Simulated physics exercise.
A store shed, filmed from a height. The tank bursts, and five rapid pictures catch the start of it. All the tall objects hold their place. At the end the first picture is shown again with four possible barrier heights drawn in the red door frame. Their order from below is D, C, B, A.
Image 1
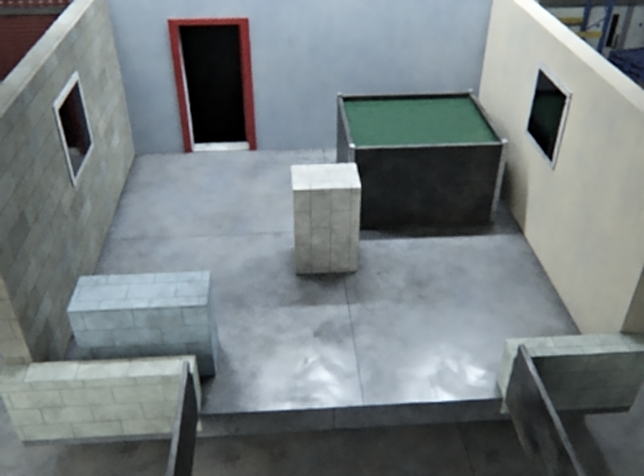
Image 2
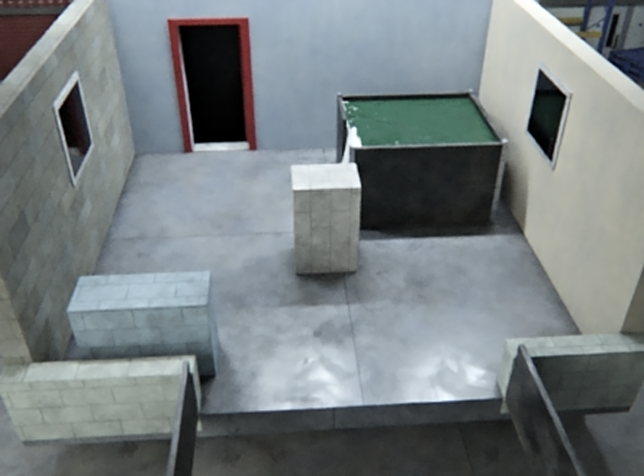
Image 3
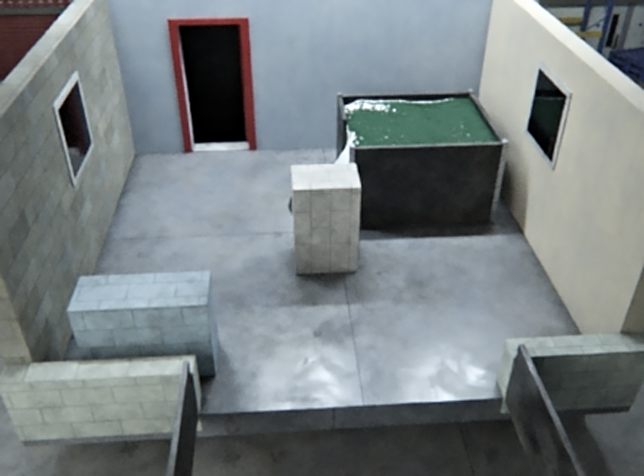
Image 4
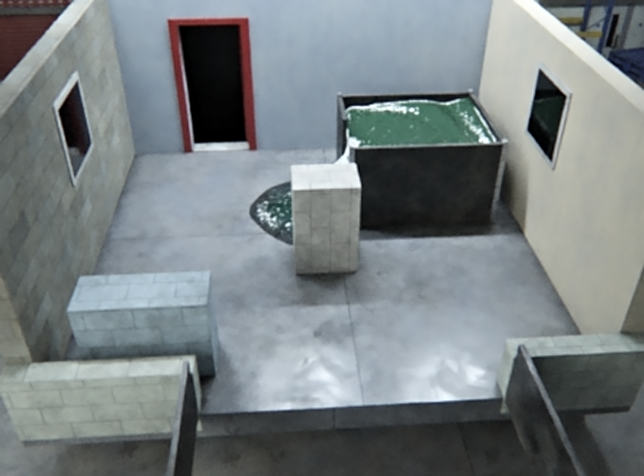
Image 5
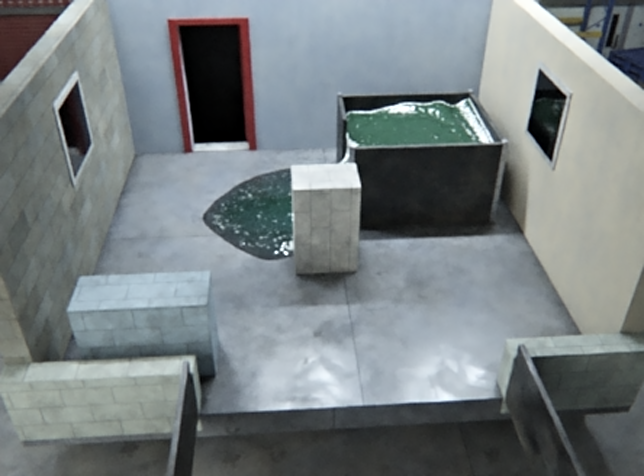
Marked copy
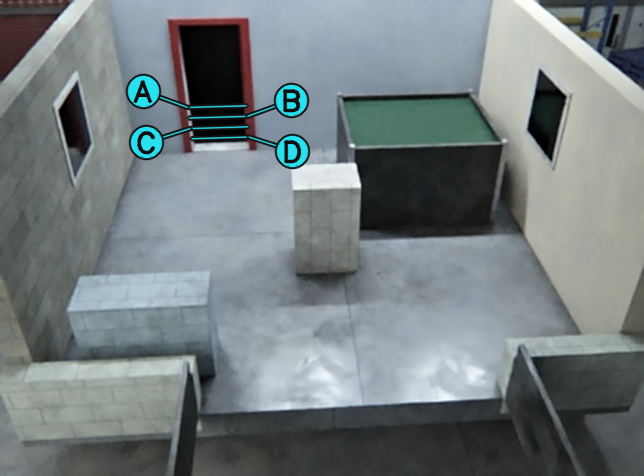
Green water leaves the dark tank and spreads leftward across the floor behind a block.
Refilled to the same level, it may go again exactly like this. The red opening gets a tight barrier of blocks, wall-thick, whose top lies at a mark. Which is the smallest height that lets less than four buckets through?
Choose D.
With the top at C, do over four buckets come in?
No, that is safe.
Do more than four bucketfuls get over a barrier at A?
No, that is safe.
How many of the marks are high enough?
All four.
In cyan, A at (217, 106); B at (218, 117); C at (219, 127); D at (220, 137); from the bottom up D, C, B, A.
If A is chosen, nothing gets over.
If B is chosen, nothing gets over.
If C is chosen, nothing gets over.
If D is chosen, a splash gets over, under a bucket.
